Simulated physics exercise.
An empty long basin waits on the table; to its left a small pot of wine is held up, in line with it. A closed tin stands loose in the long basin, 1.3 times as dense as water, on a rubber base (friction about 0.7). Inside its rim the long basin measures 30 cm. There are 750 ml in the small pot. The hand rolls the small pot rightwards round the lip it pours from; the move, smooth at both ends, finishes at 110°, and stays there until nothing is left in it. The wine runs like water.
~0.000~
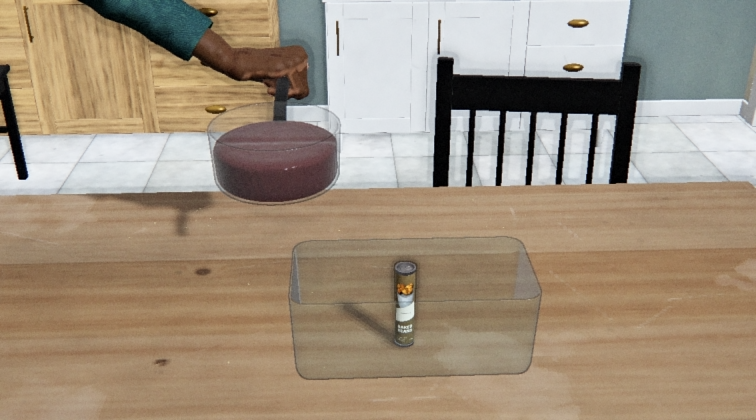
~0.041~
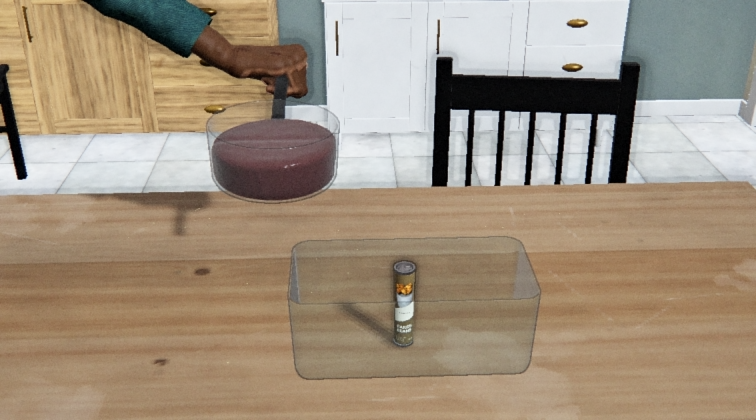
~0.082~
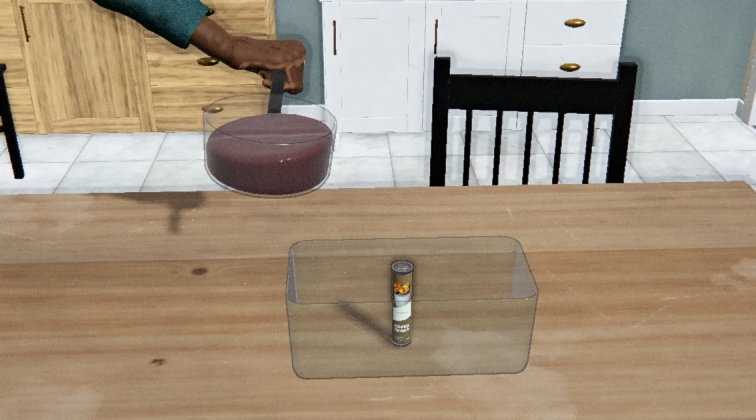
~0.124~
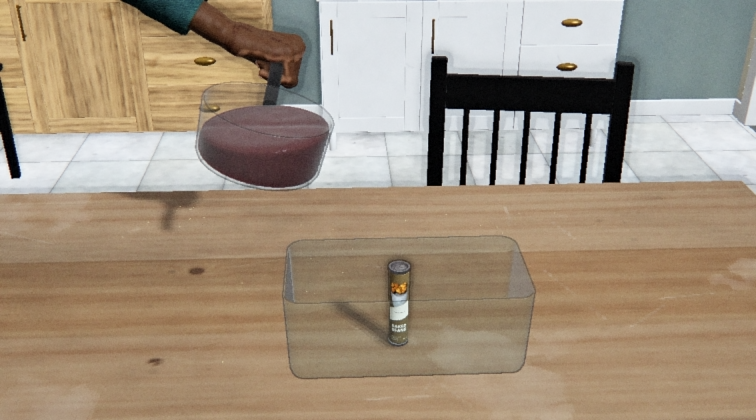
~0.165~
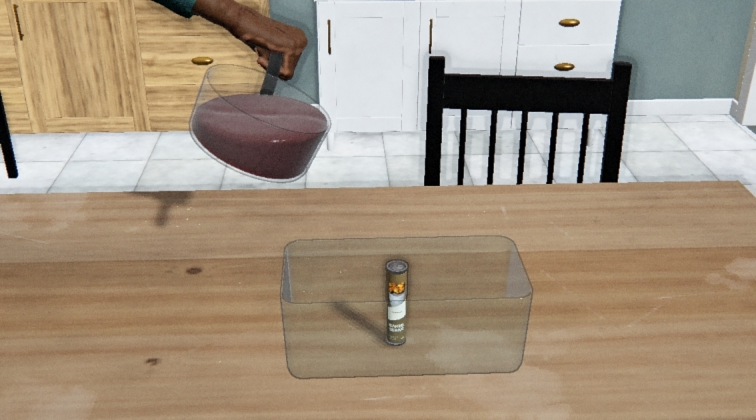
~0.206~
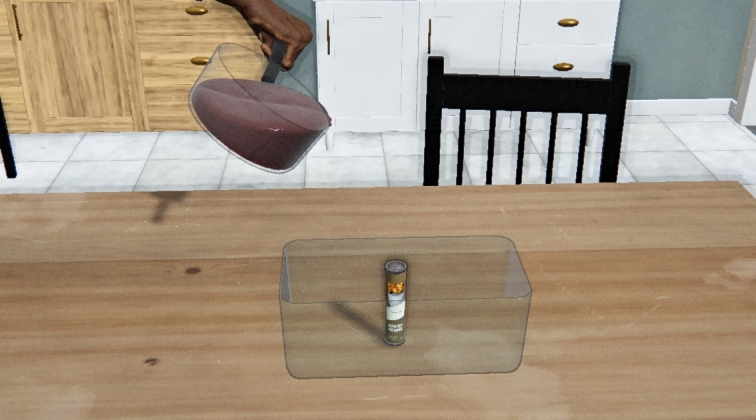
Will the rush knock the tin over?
It falls.
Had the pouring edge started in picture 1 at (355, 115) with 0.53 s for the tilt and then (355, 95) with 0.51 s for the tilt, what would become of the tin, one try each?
First it goes over; then it topples.
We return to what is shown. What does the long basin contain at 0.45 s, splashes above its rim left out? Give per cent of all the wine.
Some 1 per cent.
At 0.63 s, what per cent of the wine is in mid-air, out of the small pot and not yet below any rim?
Near 26 in a hundred.
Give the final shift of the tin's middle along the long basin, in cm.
Some 8.0 cm.
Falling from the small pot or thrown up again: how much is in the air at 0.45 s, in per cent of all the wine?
Some 62 per cent.
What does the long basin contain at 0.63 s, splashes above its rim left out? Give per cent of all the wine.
Near 70 in a hundred.
After 0.45 s the tilt is 105° and 36 per cent is still to pour; the tin stands where it began.
After 0.63 s the tilt is 110° and 3 per cent is still to pour; the tin stands where it began.
After 0.82 s the tilt is 110° and 0 per cent is still to pour; the tin leans 17°.
After 1.02 s the tilt is 110° and 1 per cent is still to pour; the tin lies on its side.
In the end the tin lies on its side.
